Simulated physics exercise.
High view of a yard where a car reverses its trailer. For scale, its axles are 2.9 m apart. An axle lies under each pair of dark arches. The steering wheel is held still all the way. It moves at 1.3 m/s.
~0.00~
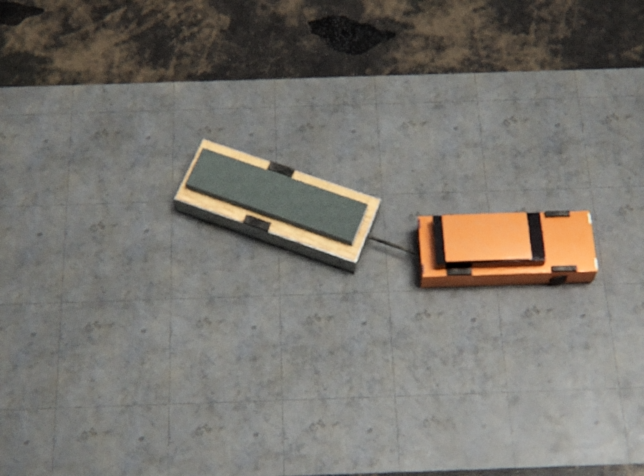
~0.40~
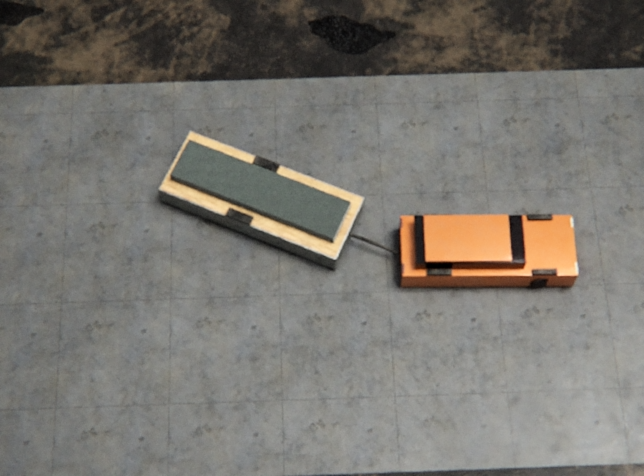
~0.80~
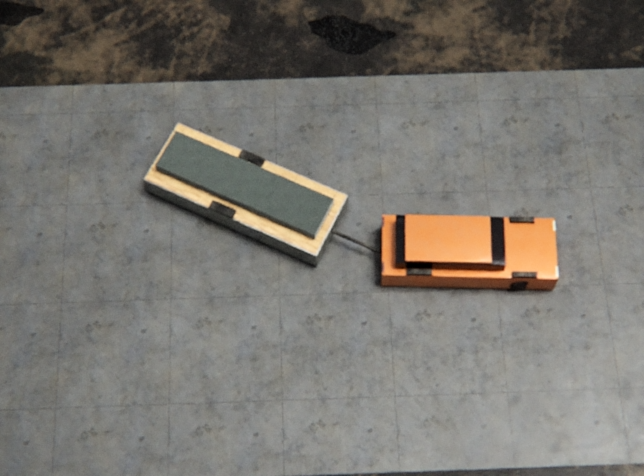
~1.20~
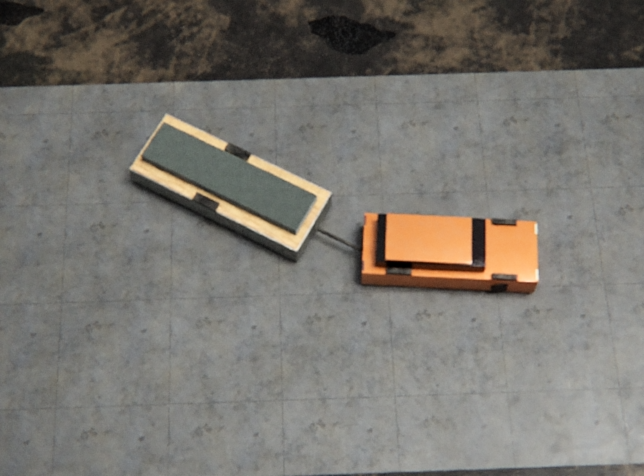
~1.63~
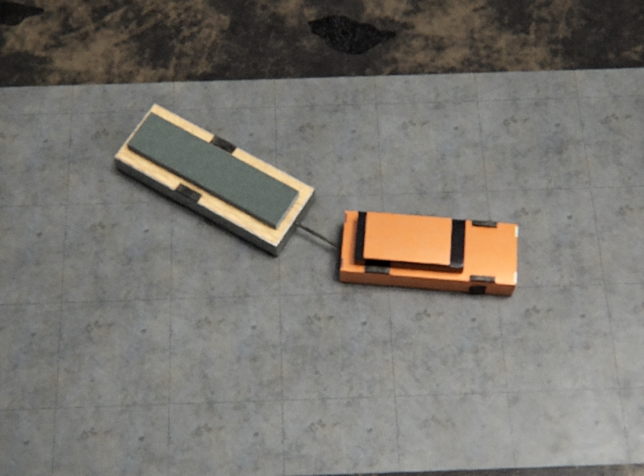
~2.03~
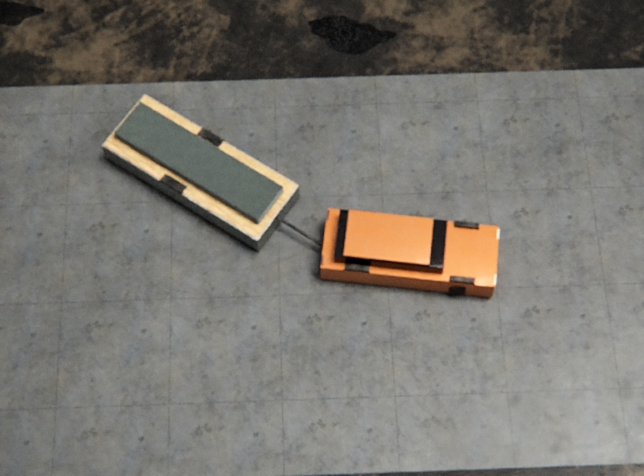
An orange car backs slowly leftward across a gray surface, pushing a green-topped trailer up-left.
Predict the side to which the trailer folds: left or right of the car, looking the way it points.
It swings round to the driver's left side.
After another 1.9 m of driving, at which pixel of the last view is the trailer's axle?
Around (146, 127).
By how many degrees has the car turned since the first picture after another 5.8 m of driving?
Some 28°.
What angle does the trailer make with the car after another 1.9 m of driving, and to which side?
Some 30° to its left.
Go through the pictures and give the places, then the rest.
Car's middle (511, 237), trailer's axle (269, 196); tail 23° to the car's left; front wheels 10° left, in the first frame.
Car's middle (492, 238), trailer's axle (253, 190); tail 24° to the car's left, in the second frame.
Car's middle (473, 240), trailer's axle (237, 183); tail 24° to the car's left, in the third frame.
Car's middle (454, 240), trailer's axle (222, 176); tail 25° to the car's left, in the fourth frame.
Car's middle (433, 241), trailer's axle (206, 168); tail 26° to the car's left, in the fifth frame.
Car's middle (414, 240), trailer's axle (192, 160); tail 27° to the car's left, in the sixth frame.
Then, 3.5 s in, the tail is 31° to the car's left, the car has turned 15° and the trailer's axle is at (146, 127) of the last picture.
Then, 5.0 s in, the tail is 37° to the car's left, the car has turned 22° and the trailer's axle is at (112, 87) of the last picture.
Then, 6.5 s in, the tail is 47° to the car's left, the car has turned 29° and the trailer's axle is at (93, 47) of the last picture.
Then, 8.0 s in, the tail is 60° to the car's left, the car has turned 35° and the trailer's axle is at (90, 11) of the last picture; it has jack-knifed.
